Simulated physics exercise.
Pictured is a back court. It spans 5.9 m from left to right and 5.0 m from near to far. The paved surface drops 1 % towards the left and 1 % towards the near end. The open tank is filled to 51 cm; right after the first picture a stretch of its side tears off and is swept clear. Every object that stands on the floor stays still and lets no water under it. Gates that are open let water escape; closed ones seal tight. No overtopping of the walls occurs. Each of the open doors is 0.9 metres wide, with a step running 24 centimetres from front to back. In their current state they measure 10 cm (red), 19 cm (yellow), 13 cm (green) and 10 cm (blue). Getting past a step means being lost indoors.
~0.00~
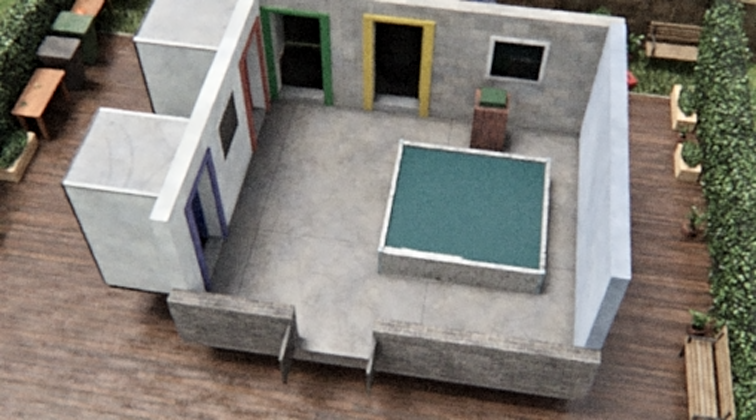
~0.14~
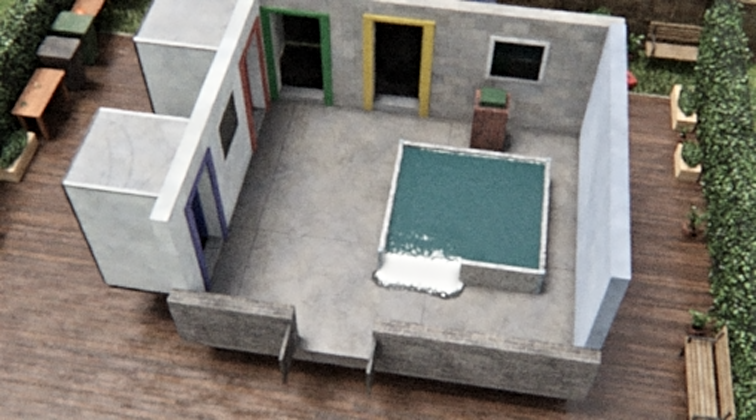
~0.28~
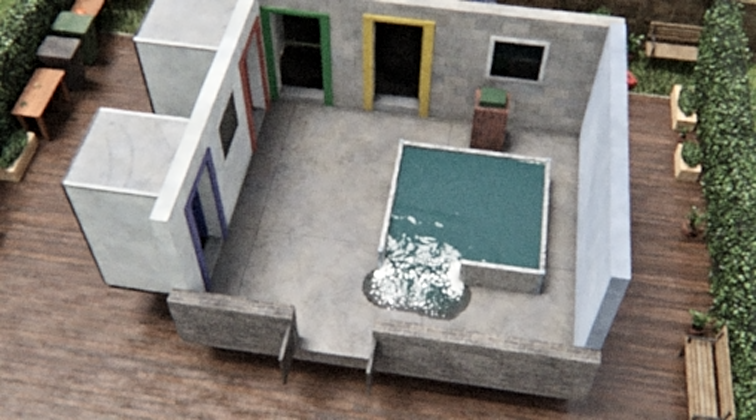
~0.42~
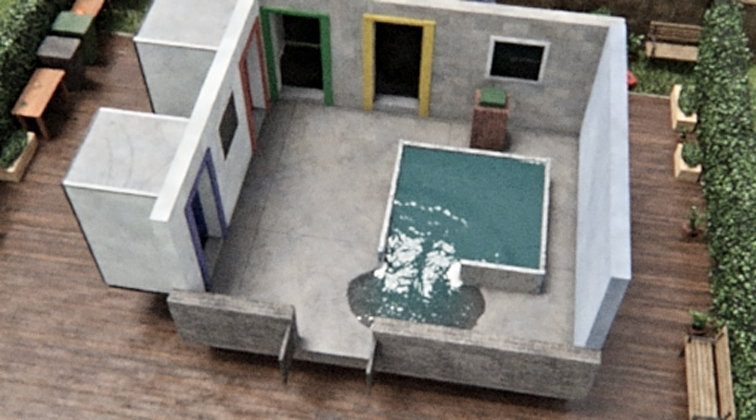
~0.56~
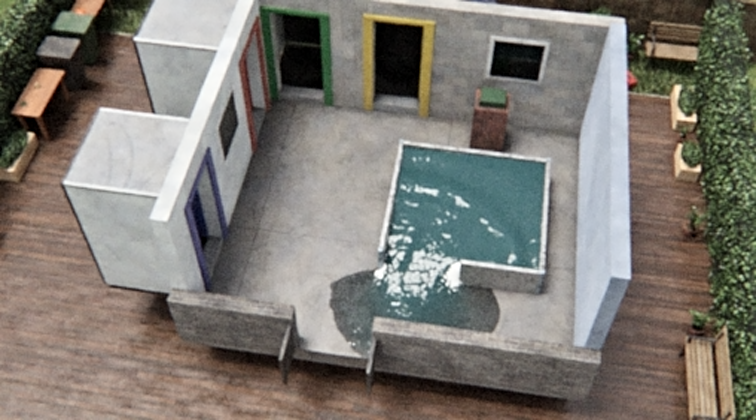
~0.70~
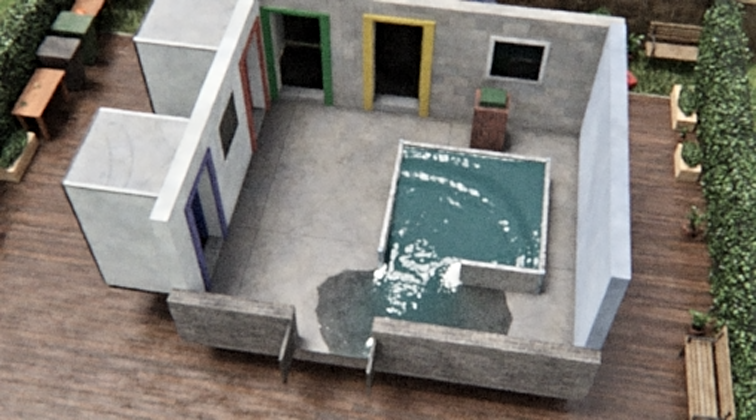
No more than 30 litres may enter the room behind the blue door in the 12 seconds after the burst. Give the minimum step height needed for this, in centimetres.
Roughly 8.5 centimetres.
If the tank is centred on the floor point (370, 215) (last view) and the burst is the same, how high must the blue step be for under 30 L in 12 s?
That setup calls for roughly 14.5 cm.
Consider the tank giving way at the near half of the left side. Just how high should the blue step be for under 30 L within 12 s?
Close to 23 cm at the least.
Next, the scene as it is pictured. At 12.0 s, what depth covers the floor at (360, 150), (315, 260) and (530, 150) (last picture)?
Depths of roughly 5 cm, 4 cm and 7 cm, in that order.
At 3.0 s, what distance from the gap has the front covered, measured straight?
Close to 3.6 metres, I'd say.
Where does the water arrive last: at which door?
The yellow door.
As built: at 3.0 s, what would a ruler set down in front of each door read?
In cm: Red 0, yellow 0, green 0, blue 11.
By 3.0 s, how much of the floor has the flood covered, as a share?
Roughly 35 percent.
After 1.4 s water covers 20 % of the floor, deepest (40 cm) near (402, 339); it has not reached the blue door.
After 3.0 s water covers 35 % of the floor, deepest (30 cm) near (401, 349); 11 cm at the blue door, 0 litres in over its 10 cm step.
After 12.0 s water covers 95 % of the floor, deepest (12 cm) near (198, 320); 7 cm at the blue door, 16 litres in over its 10 cm step.
At the blue door as built, the water arrived by 2.6 s and peaked near 12 cm at 4.4 s.
With a step of 7 cm, 51 litres would have come in within the 12 s; with 9.5 cm, 19 litres. So under 30 litres takes about 8.5 cm.
